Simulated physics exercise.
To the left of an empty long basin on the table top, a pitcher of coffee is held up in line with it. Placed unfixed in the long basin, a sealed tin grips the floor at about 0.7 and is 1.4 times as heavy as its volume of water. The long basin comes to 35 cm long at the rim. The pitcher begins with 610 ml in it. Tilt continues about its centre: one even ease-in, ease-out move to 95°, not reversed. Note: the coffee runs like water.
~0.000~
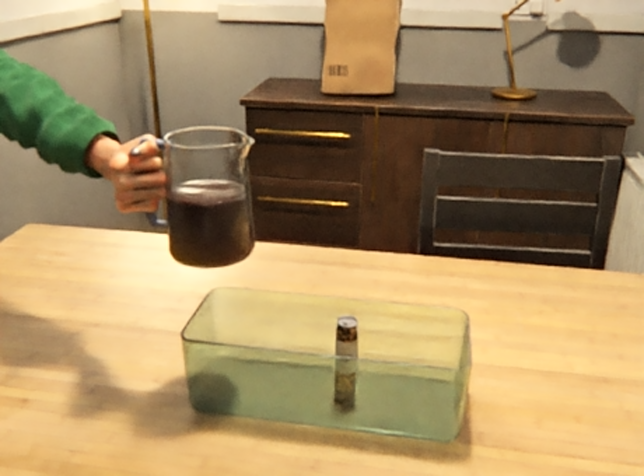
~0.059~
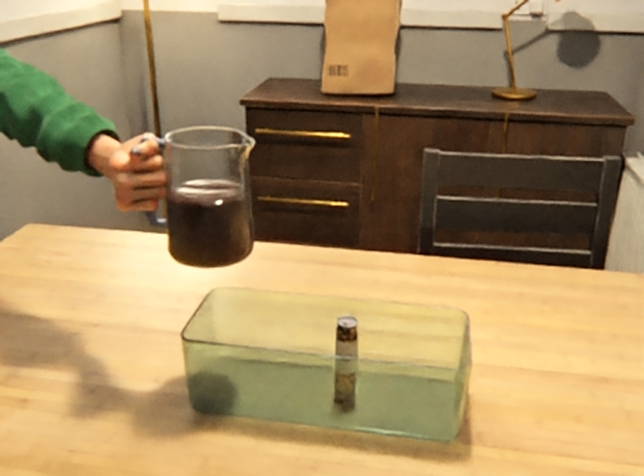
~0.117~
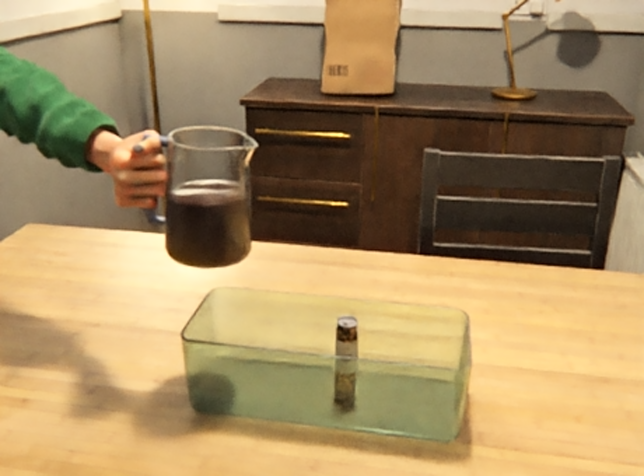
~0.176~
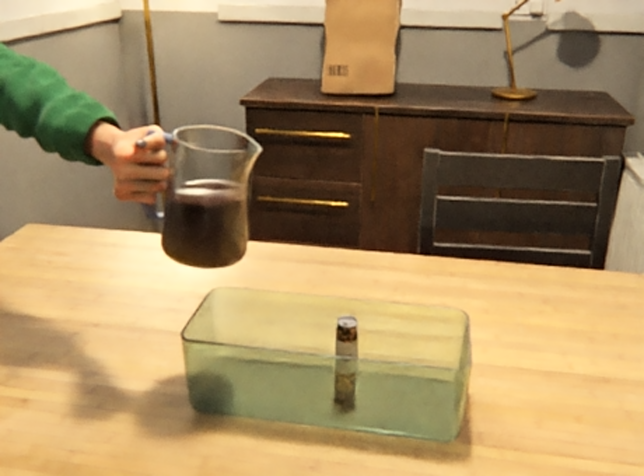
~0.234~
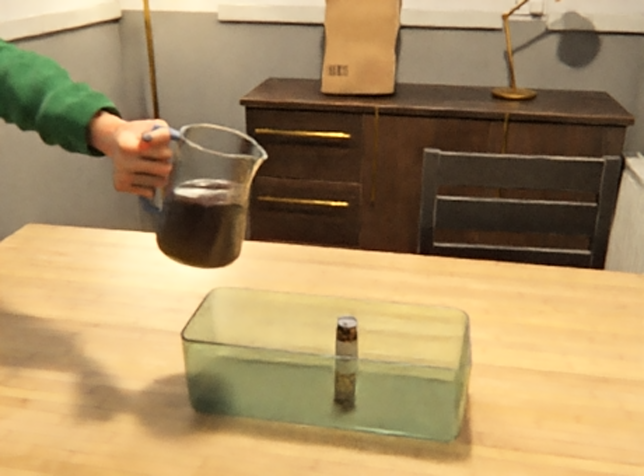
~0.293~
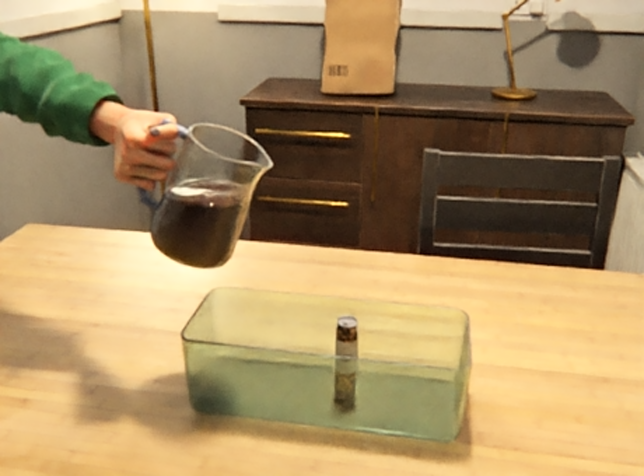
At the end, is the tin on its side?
It will come down.
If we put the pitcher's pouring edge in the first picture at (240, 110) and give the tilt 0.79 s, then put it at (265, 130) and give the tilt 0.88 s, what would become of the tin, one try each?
Trial 1 - tin tips; trial 2 - tin stays standing.
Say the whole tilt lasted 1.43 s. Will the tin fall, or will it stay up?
The tin tips over.
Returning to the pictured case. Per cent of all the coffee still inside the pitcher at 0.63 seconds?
Still held: Roughly 98 % of the total.
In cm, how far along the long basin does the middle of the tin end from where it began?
7.5 cm.
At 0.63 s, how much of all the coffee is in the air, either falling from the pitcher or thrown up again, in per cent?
Near 2 per cent at that time.
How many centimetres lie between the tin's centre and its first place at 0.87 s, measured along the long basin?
The tin is about 0 cm from where it started.
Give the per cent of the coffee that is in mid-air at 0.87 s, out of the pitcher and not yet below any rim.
Roughly 24 %.
After 0.63 s the tilt is 74° and 98 per cent is still to pour; the tin stands where it began.
After 0.87 s the tilt is 95° and 61 per cent is still to pour; the tin stands where it began.
After 1.13 s the tilt is 95° and 28 per cent is still to pour; the tin lies on its side.
After 1.41 s the tilt is 95° and 14 per cent is still to pour; the tin lies on its side.
In the end the tin lies on its side.
